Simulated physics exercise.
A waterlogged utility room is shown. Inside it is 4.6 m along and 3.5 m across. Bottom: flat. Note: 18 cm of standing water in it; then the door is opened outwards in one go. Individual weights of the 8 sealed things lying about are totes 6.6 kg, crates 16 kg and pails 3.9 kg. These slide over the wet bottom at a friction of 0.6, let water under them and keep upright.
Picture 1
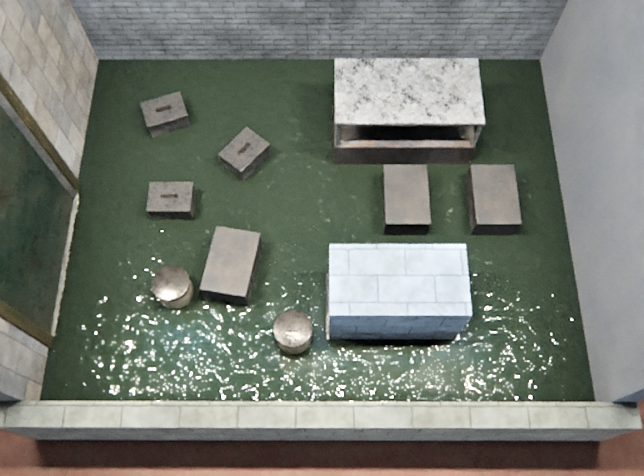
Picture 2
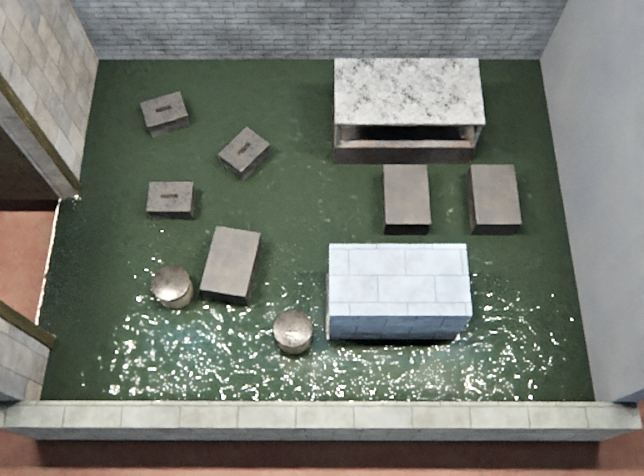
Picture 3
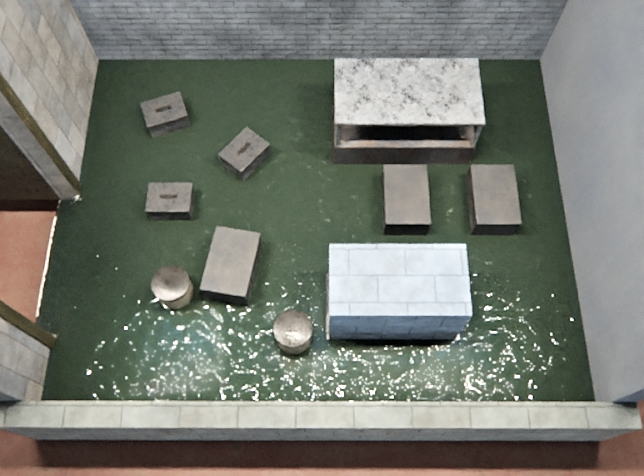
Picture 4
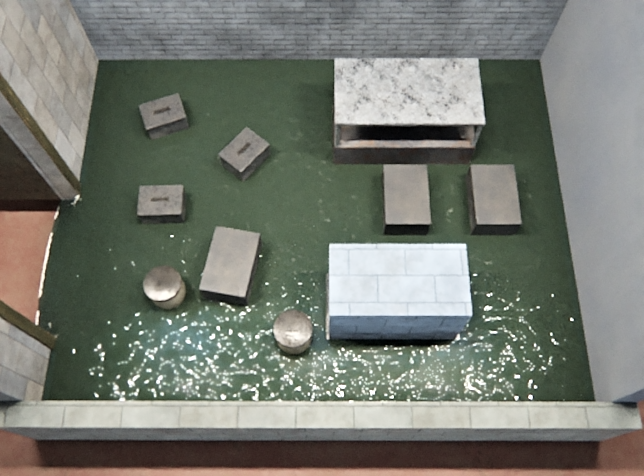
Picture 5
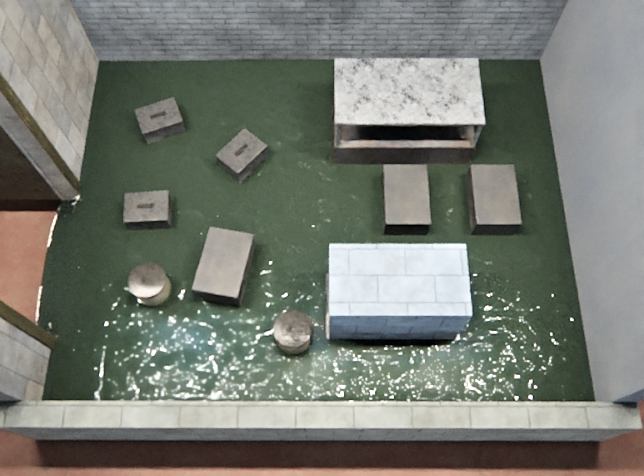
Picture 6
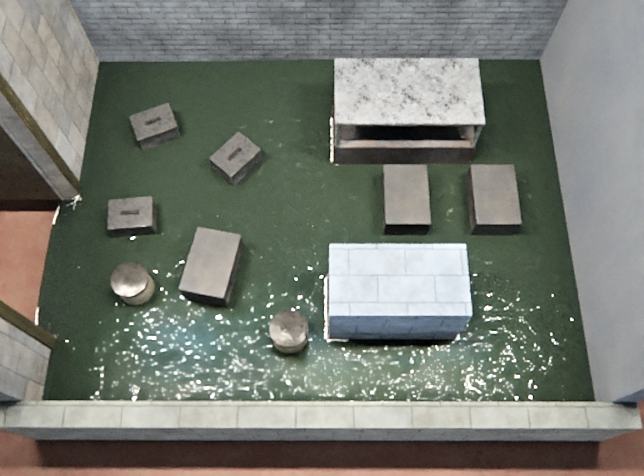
A walled room with shallow water over a green floor is seen from high above, the view fixed. Grey boxes and two round pails sit at left and lower centre, with a marbled-top bench, two grey blocks and a pale blue tiled block to the right. The dark panel in the left wall gives way to an opening, then the left-hand boxes and pail drift slowly left, the other pail shifting slightly later.
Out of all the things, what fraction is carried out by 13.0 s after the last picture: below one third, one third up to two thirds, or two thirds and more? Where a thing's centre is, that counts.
Verdict: Upper third.
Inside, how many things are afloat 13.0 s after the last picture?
It comes to 2.
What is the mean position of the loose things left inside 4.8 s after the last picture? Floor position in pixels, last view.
Somewhere near (240, 249).
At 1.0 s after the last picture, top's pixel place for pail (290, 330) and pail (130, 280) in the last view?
Roughly (263, 325), then roughly (76, 285).
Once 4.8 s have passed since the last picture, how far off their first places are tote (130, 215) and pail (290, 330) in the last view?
Gone out; 120 cm.
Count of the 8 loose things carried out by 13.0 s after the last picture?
It comes to 6 of them.
Then, 1.0 s after the last picture 0 of 8 are out; 8 afloat.
Then, 4.8 s after the last picture 4 of 8 are out; 4 afloat.
Then, 9.0 s after the last picture 6 of 8 are out; 2 afloat.
Then, 13.0 s after the last picture 6 of 8 are out; 2 afloat.
